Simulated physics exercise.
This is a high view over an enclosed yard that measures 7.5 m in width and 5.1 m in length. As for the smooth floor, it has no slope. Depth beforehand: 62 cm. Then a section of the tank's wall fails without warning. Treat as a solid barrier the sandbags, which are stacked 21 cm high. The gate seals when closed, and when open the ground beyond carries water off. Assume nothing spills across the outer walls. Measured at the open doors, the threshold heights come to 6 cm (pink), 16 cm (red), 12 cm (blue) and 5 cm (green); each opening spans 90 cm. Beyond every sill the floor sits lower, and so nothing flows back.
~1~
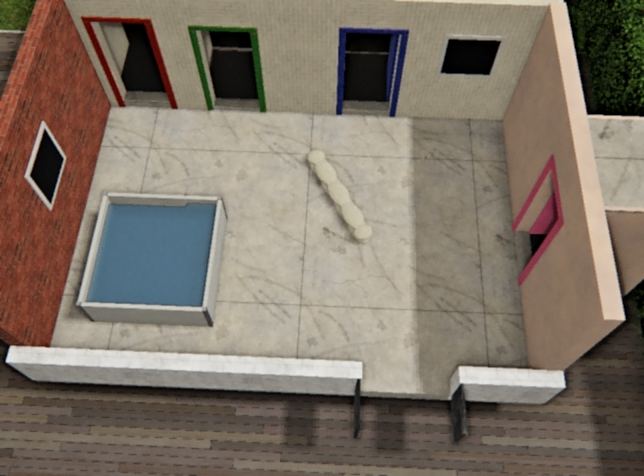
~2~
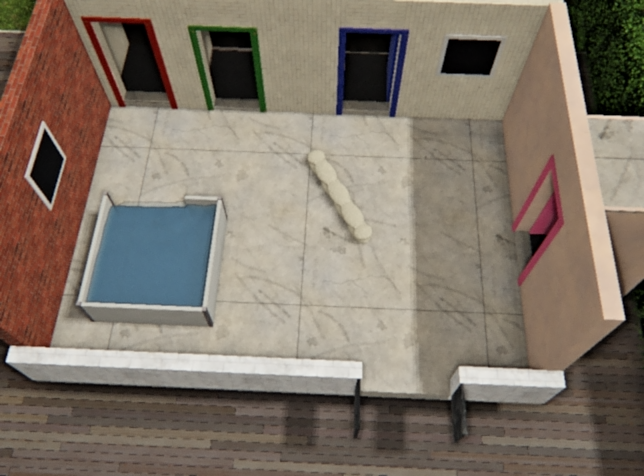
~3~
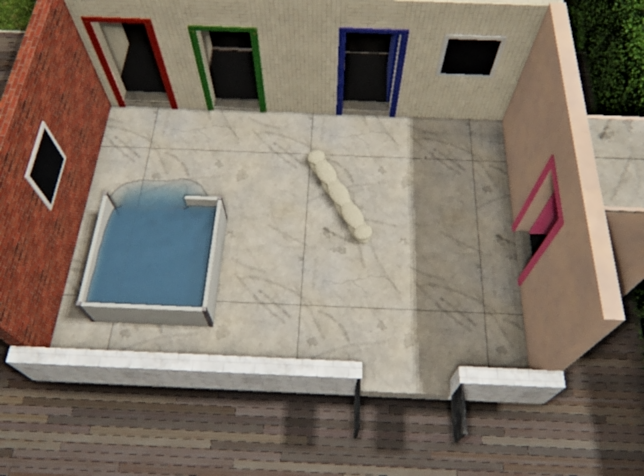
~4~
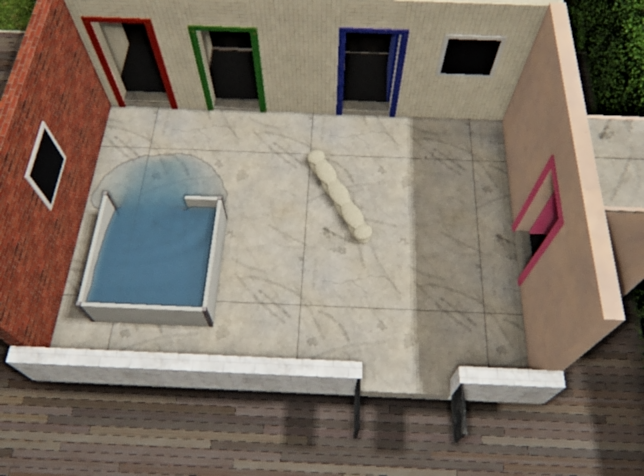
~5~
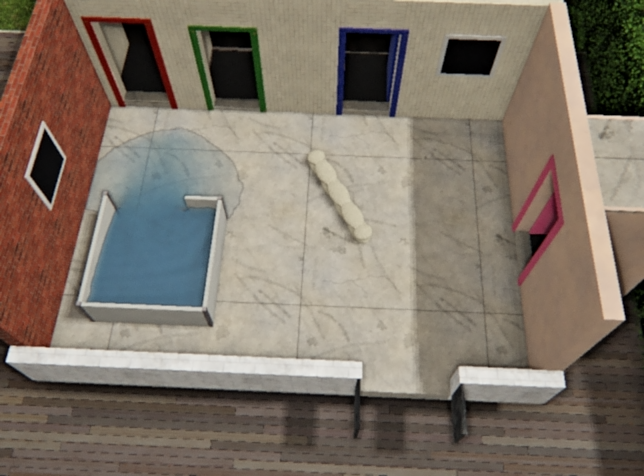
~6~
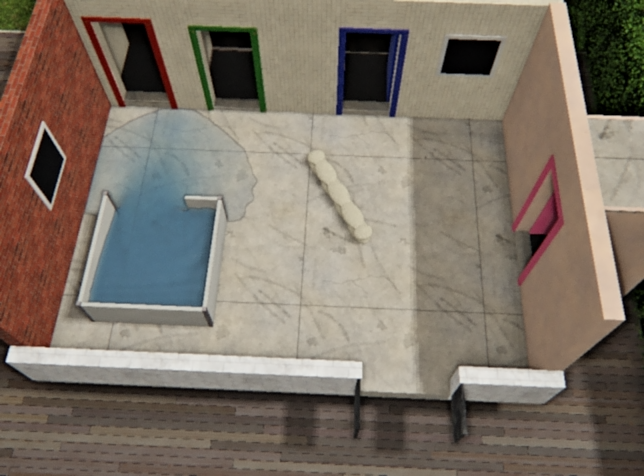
The video shows a walled yard with colored doorways and a square tank of still blue water; a section of the tank's far side opens, and water pours out, spreading in a widening sheet across the pale floor.
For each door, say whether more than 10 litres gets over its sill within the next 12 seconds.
Pink door: No; red door: Yes; blue door: No; green door: Yes.
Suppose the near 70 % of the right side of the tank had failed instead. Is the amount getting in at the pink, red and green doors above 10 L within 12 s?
Note: Pink beyond the mark, red short of the mark, green short of the mark.
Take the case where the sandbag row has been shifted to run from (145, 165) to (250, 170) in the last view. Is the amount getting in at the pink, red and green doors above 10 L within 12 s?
In that case pink gets more than allowed, red gets more than allowed, green gets more than allowed.
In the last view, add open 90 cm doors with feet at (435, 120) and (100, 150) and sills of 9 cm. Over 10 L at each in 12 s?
Per doorway, in order: Insufficient / sufficient.
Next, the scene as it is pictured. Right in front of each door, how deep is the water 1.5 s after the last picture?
Depths: Pink door 0 cm, red door 36 cm, blue door 1 cm, green door 17 cm.
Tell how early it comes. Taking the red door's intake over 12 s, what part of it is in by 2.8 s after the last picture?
About 95 per cent.
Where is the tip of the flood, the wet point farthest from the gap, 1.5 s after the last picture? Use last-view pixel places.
Roughly at pixel (344, 116).
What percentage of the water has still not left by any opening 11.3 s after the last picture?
It comes to near 76 per cent.
Then, 0.7 s after the last picture water covers 20 % of the floor and is deepest (44 cm) near (112, 107); pink door not reached, red door 34 cm at the sill, 31 L in, blue door not reached, green door 15 cm at the sill, 11 L in.
Then, 1.5 s after the last picture water covers 20 % of the floor and is deepest (36 cm) near (106, 130); pink door not reached, red door 36 cm at the sill, 119 L in, blue door not reached, green door 17 cm at the sill, 60 L in.
Then, 2.8 s after the last picture water covers 35 % of the floor and is deepest (22 cm) near (140, 108); pink door not reached, red door 22 cm at the sill, 203 L in, blue door 4 cm at the sill, 0 L in, green door 13 cm at the sill, 122 L in.
Then, 6.3 s after the last picture water covers 70 % of the floor and is deepest (12 cm) near (497, 145); pink door 5 cm at the sill, 0 L in, red door 10 cm at the sill, 213 L in, blue door 7 cm at the sill, 0 L in, green door 8 cm at the sill, 171 L in.
Then, 11.3 s after the last picture water covers 95 % of the floor and is deepest (8 cm) near (327, 278); pink door 4 cm at the sill, 0 L in, red door 5 cm at the sill, 213 L in, blue door 3 cm at the sill, 0 L in, green door 4 cm at the sill, 180 L in.
